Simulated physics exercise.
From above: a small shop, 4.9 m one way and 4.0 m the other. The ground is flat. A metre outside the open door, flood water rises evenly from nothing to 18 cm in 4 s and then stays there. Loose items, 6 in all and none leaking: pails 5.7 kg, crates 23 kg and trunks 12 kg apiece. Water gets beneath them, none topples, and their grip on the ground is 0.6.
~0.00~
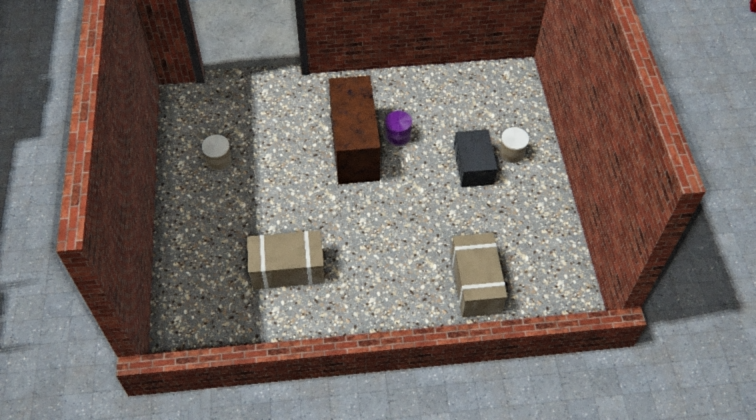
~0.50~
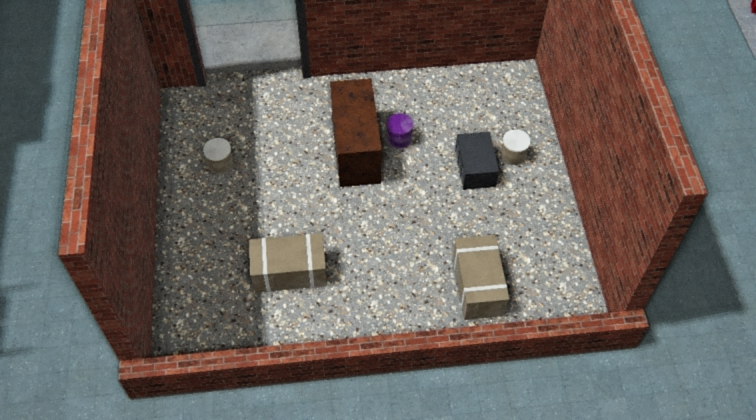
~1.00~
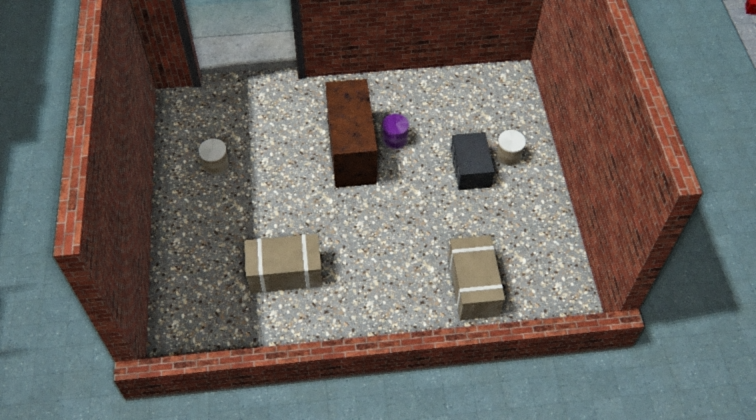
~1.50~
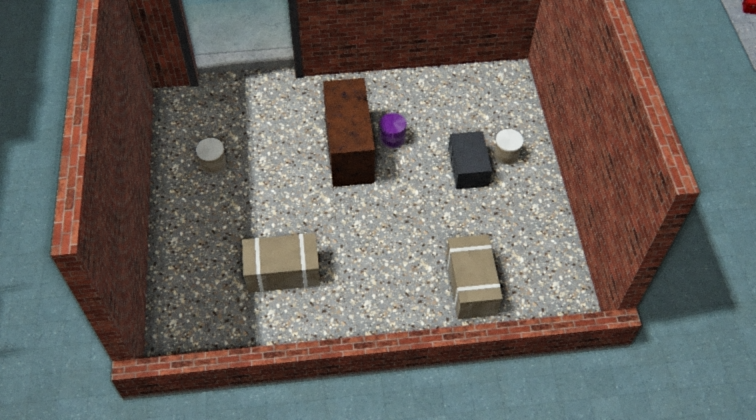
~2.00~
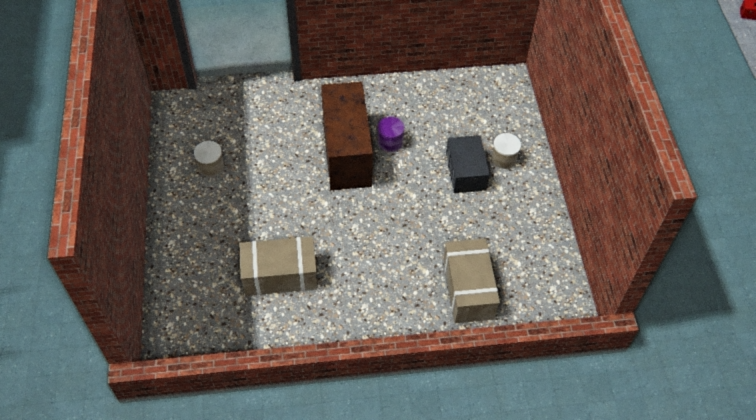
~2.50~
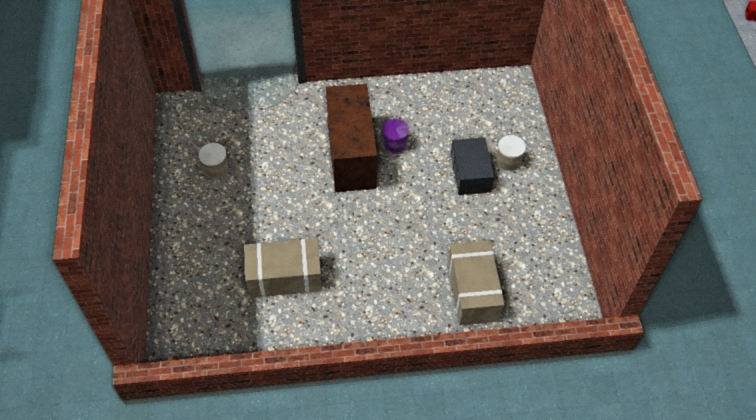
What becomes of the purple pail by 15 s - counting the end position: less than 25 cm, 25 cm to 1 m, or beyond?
Purple pail holds its place.
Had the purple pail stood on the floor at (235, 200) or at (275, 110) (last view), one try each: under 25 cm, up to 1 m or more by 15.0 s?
In turn: It ends far away; it gets carried off.
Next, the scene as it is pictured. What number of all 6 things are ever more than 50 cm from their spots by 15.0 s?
I count 4.
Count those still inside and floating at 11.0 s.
3 of them.
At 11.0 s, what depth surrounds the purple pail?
About 2 cm.
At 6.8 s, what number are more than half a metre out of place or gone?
I count 2.
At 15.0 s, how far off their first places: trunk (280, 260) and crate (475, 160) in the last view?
In that order: 300 cm, 0 cm.
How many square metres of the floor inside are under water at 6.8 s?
Roughly 11.5 m2.
After 3.5 s the purple pail is near (396, 129), 0.0 m from its start, aground; 0 afloat.
After 6.8 s the purple pail is near (396, 129), 0.0 m from its start, aground; 0 afloat.
After 11.0 s the purple pail is near (396, 129), 0.0 m from its start, aground; 3 afloat.
After 15.0 s the purple pail is near (396, 129), 0.0 m from its start, aground; 4 afloat.
